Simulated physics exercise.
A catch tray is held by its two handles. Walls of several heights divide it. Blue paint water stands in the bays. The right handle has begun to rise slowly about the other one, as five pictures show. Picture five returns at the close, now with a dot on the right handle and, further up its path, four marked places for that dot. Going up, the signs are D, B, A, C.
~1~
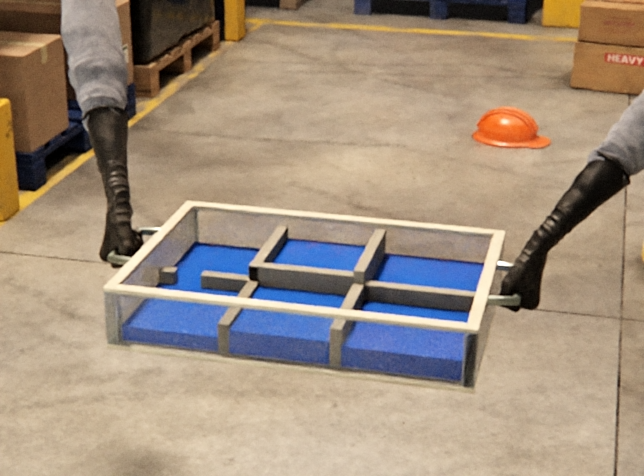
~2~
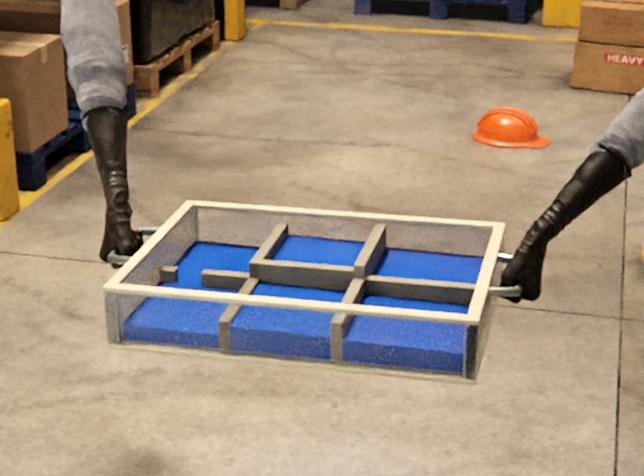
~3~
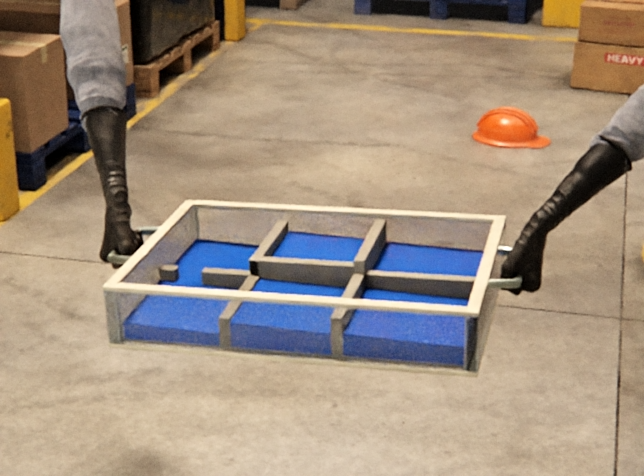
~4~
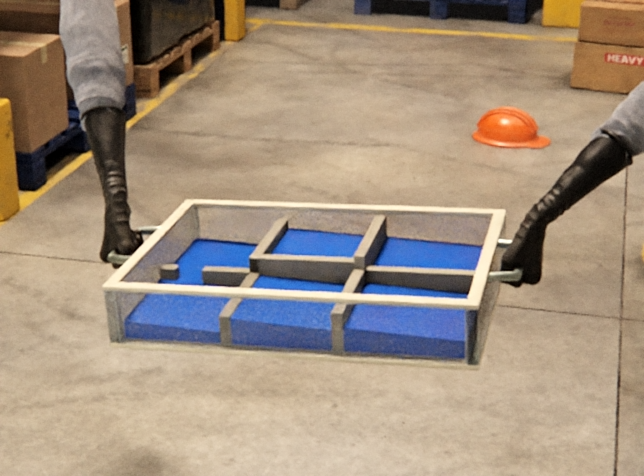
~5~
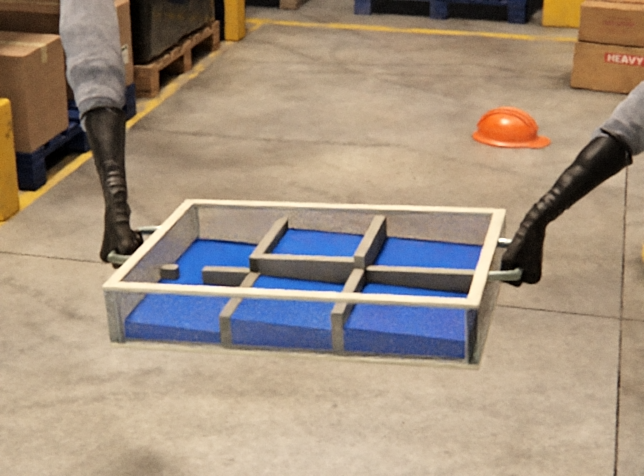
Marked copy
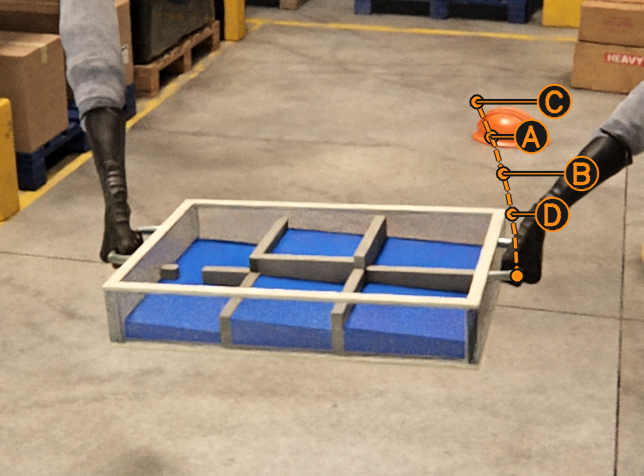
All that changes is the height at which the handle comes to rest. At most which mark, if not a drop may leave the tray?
That is mark A.
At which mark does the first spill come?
The answer is C.
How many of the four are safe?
Three.
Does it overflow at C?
Yes, it does.
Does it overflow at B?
No, that is safe.
In orange, A at (491, 136); B at (503, 173); C at (476, 101); D at (512, 214).
If A is chosen, nothing spills; the back left bay holds the most.
If B is chosen, nothing spills; the back middle bay holds the most.
If C is chosen, about 6 % goes over the rim.
If D is chosen, nothing spills; the back middle bay holds the most.
